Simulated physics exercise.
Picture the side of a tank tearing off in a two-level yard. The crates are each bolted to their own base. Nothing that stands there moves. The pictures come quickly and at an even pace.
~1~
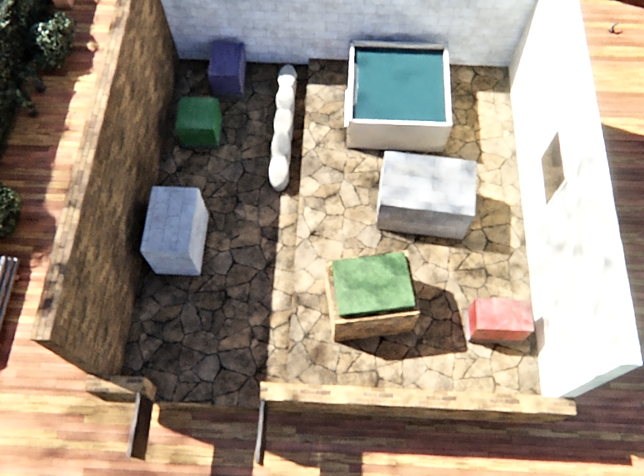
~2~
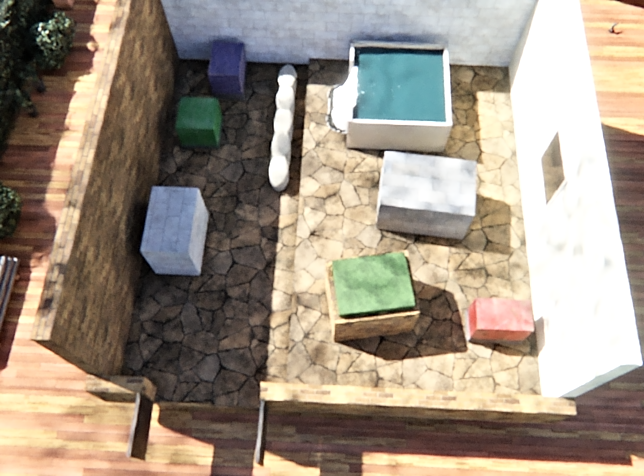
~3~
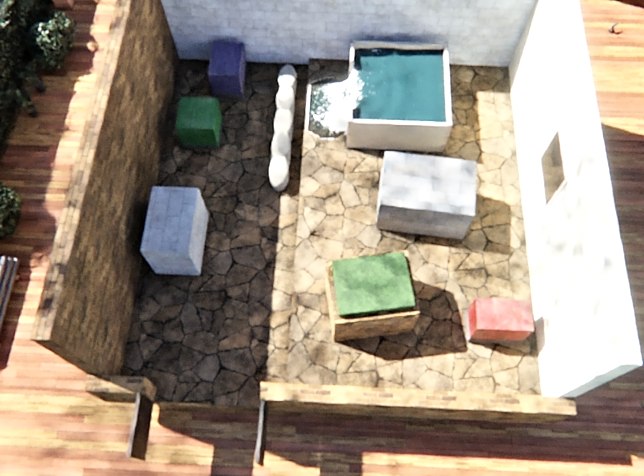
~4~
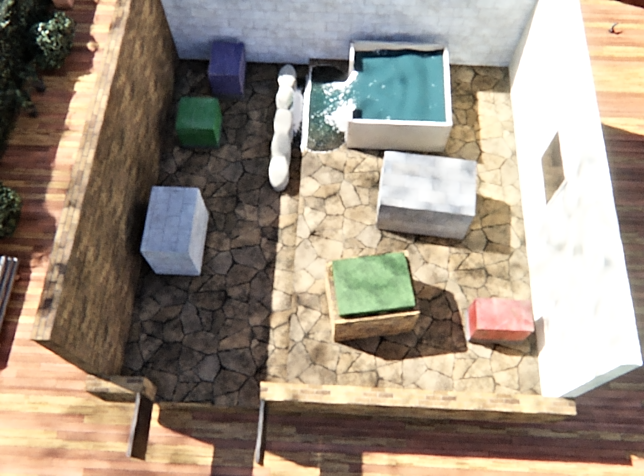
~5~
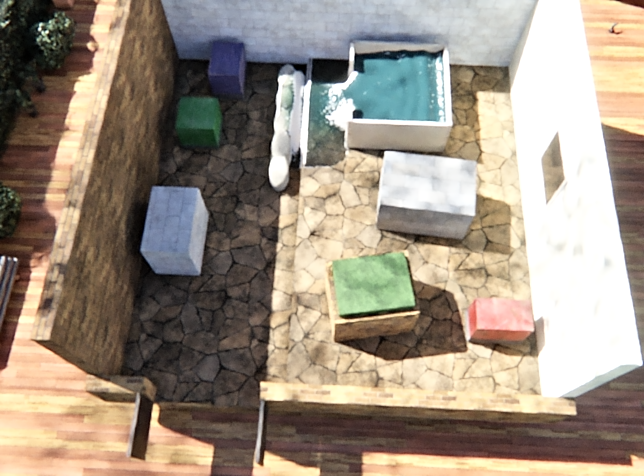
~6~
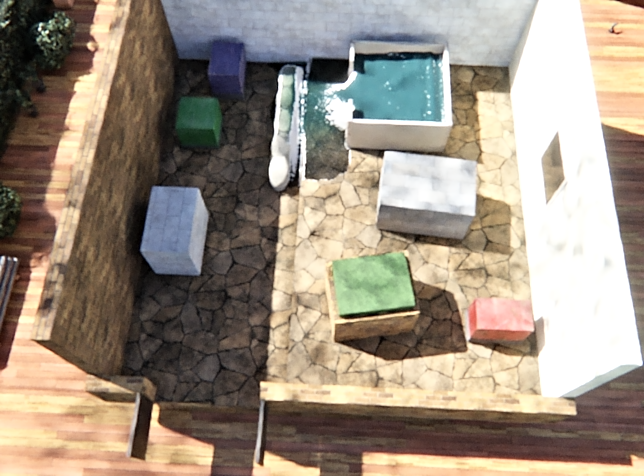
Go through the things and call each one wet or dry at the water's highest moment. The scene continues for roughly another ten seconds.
Called one by one: The green crate is wet; the red crate is dry; the blue crate is wet.
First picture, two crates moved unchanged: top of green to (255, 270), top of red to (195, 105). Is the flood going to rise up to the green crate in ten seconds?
Result for green: Overtopped.
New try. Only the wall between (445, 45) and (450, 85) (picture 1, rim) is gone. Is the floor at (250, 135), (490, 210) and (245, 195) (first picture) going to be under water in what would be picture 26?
Point by point: Unwetted, drenched, unwetted.
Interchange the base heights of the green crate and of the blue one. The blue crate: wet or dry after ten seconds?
I'd say the blue crate gets swamped.
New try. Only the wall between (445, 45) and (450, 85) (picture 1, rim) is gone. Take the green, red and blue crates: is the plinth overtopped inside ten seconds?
Green crate stays untouched, red crate gets drenched, blue crate stays untouched.
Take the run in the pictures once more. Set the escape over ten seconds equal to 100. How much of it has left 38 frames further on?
I get 45 percent.
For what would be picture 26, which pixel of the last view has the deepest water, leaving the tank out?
Somewhere close to (302, 108).
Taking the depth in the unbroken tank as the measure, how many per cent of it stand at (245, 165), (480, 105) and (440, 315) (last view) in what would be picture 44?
About 6, 2, 0 %.
A moment on, water covers 20 % of the floor; the green crate not reached, the red crate not reached, the blue crate water round its plinth.
Next, water covers 40 % of the floor; the green crate water round its plinth, the red crate not reached, the blue crate water round its plinth.
Then, water covers 55 % of the floor; the green crate water round its plinth, the red crate not reached, the blue crate water round its plinth.
Later, water covers 60 % of the floor; the green crate water round its plinth, the red crate not reached, the blue crate water round its plinth.
In the end, water covers 65 % of the floor; the green crate was topped, the red crate stayed above the water, the blue crate was topped.
